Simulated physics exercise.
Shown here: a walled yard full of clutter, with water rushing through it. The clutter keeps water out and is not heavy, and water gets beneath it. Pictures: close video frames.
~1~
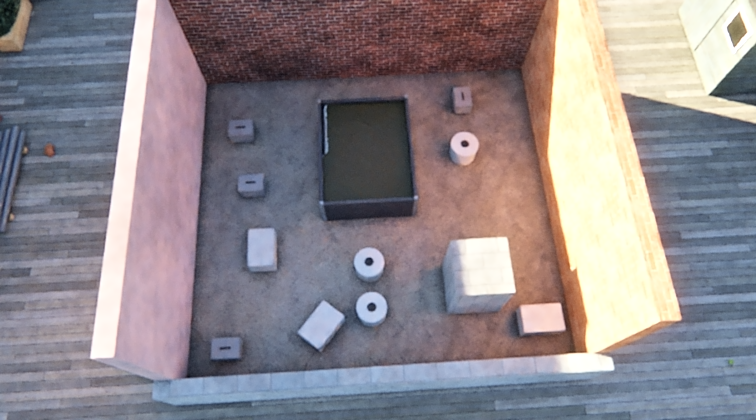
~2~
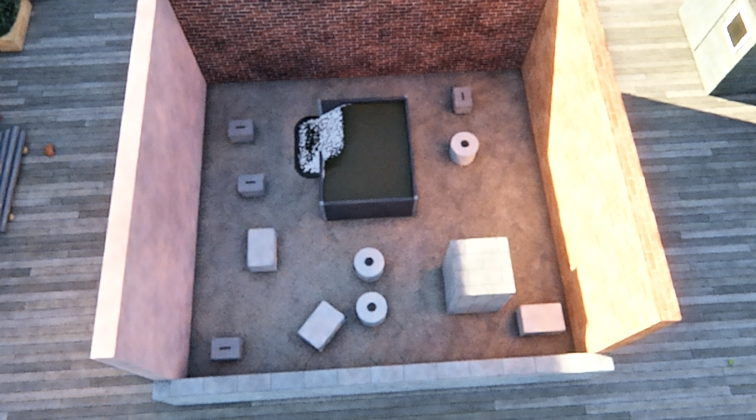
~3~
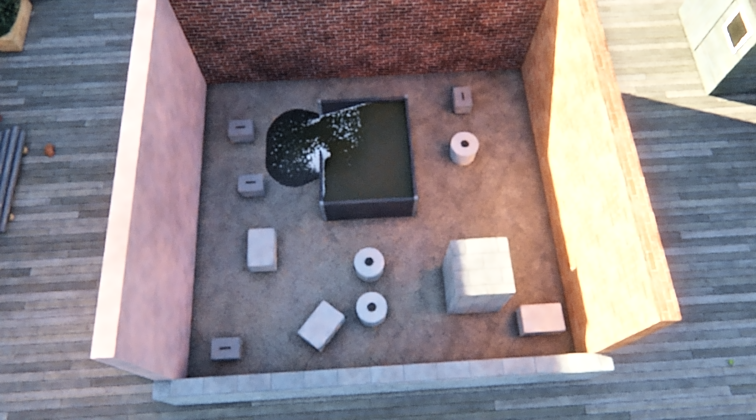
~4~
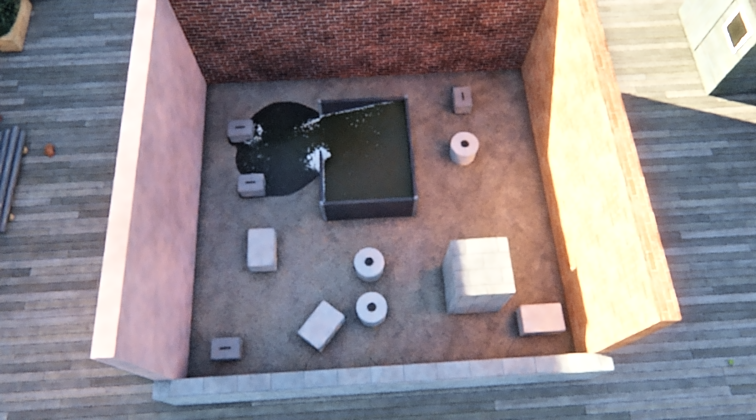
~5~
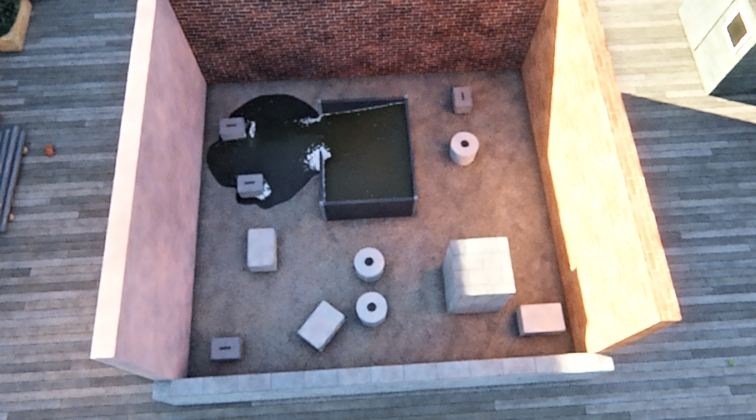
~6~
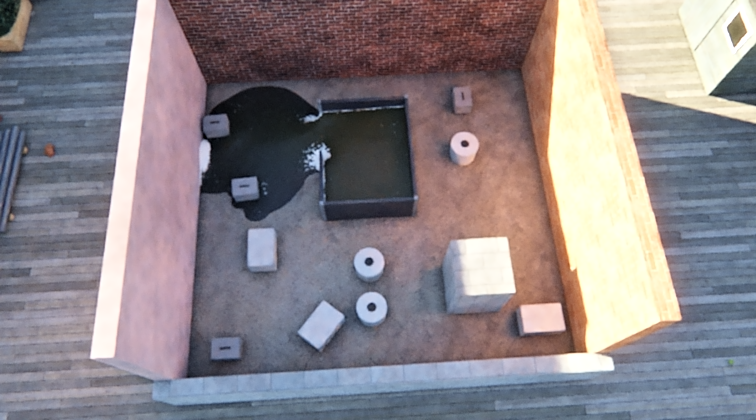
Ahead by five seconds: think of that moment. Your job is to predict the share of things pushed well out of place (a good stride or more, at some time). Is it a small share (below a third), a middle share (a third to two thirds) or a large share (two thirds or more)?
A middle share, a third to two thirds.
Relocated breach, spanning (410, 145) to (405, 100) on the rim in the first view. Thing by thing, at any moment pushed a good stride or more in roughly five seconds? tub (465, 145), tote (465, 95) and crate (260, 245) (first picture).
In the order asked: Goes the distance, then goes the distance, then never gets that far.
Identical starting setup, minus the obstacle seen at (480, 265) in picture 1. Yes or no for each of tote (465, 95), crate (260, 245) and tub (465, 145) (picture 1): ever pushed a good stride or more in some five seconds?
One at a time: The first traveled far, the second traveled far, the third remained nearby.
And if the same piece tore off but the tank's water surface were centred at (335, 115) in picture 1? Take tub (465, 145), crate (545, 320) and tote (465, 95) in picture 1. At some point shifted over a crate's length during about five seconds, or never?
Taking them in order, fell short, fell short, fell short.
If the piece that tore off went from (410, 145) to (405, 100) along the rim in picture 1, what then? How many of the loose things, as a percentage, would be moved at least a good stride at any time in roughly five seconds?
Near 20 in a hundred.
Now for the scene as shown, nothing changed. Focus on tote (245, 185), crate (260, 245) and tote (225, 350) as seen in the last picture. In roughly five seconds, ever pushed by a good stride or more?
Successively: Moved a long way, moved a long way, moved a long way.
A moment on, 1 of 10 are well off their spots; 1 afloat.
Next, 2 of 10 are well off their spots; 2 afloat.
Later, 2 of 10 are well off their spots; 3 afloat.
In the end, 5 of 10 are well off their spots, and 5 have been at some point; 3 afloat.
